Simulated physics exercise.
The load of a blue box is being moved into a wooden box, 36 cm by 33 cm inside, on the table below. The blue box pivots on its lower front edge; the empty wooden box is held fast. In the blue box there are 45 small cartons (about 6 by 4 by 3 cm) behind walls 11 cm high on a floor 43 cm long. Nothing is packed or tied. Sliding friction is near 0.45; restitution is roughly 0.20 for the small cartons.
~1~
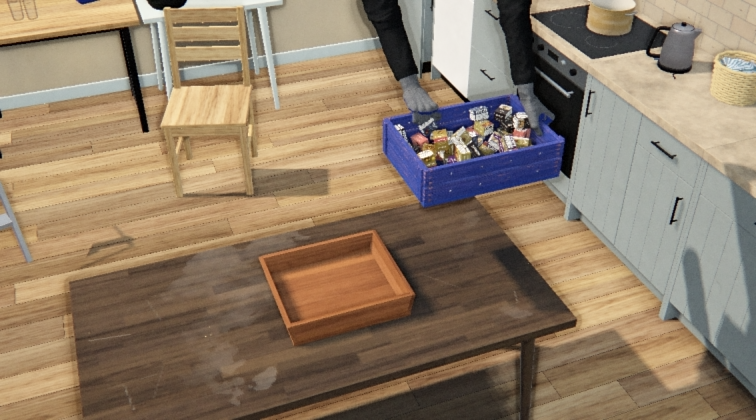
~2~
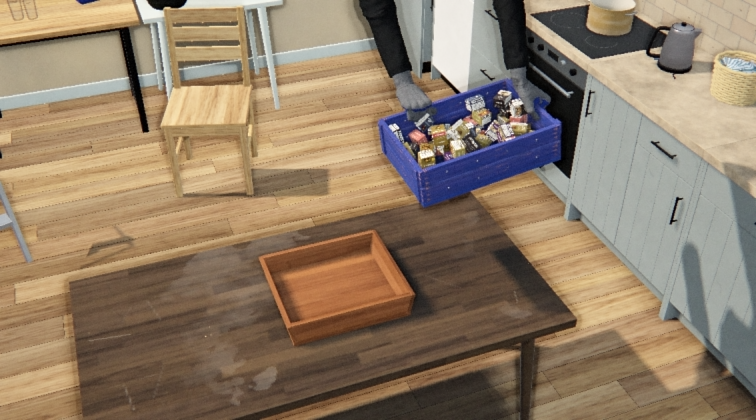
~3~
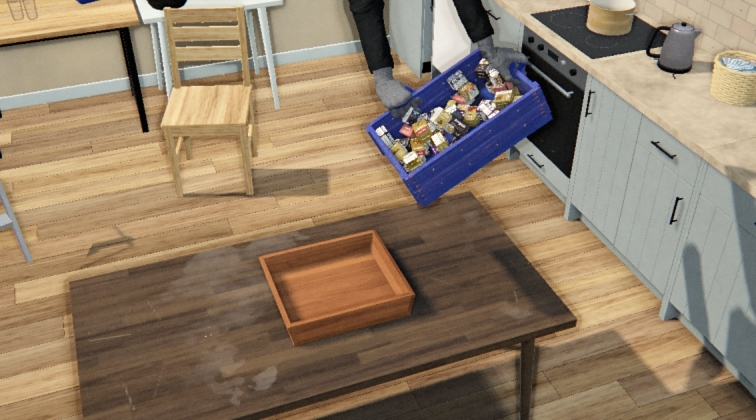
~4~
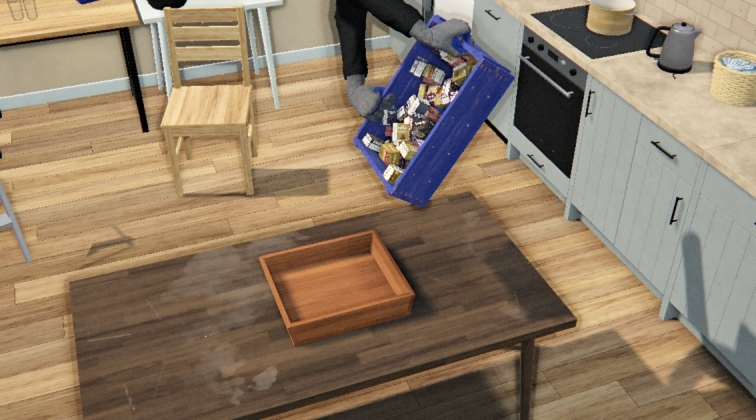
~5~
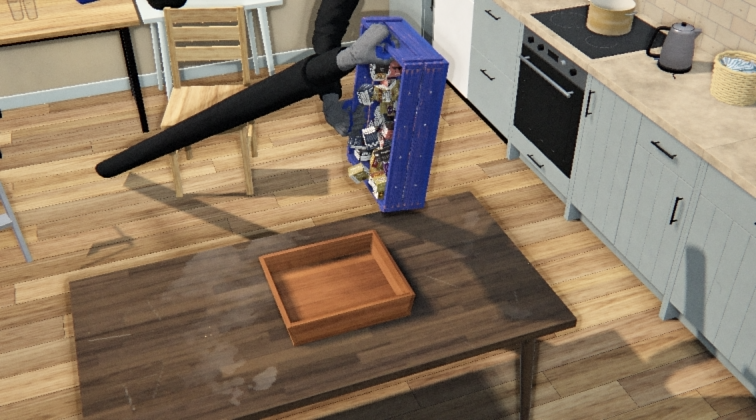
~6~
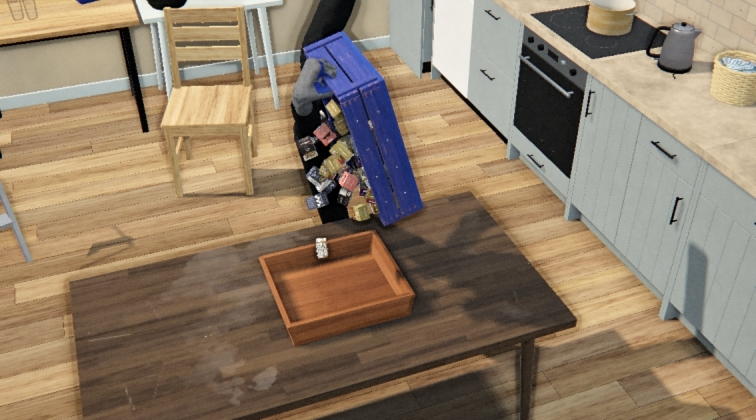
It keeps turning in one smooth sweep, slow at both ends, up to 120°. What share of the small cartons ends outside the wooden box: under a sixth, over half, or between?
Ending outside the wooden box: A sixth to a half of them.
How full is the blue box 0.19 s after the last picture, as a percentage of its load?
Some 20 per cent.
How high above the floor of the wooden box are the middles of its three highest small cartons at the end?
Some 7 cm.
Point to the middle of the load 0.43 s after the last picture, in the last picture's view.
Near (311, 292).
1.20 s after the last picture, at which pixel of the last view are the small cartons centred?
Around (310, 295).
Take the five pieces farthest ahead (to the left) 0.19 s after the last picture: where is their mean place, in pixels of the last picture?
At about (239, 307).
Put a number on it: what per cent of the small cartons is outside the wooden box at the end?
About 25 per cent.
Then, 0.19 s after the last picture, tilt 120°; 10 still in the blue box, 9 in the wooden box, 6 outside the wooden box and 20 in the air.
Then, 0.43 s after the last picture, tilt 120°; 3 still in the blue box, 26 in the wooden box, 12 outside the wooden box and 4 in the air.
Then, 0.77 s after the last picture, tilt 120°; 33 in the wooden box and 12 outside the wooden box.
Outcome (1.20 s after the last picture), 33 in the wooden box and 12 outside the wooden box. Asked share, 12 of 45, 27 per cent.
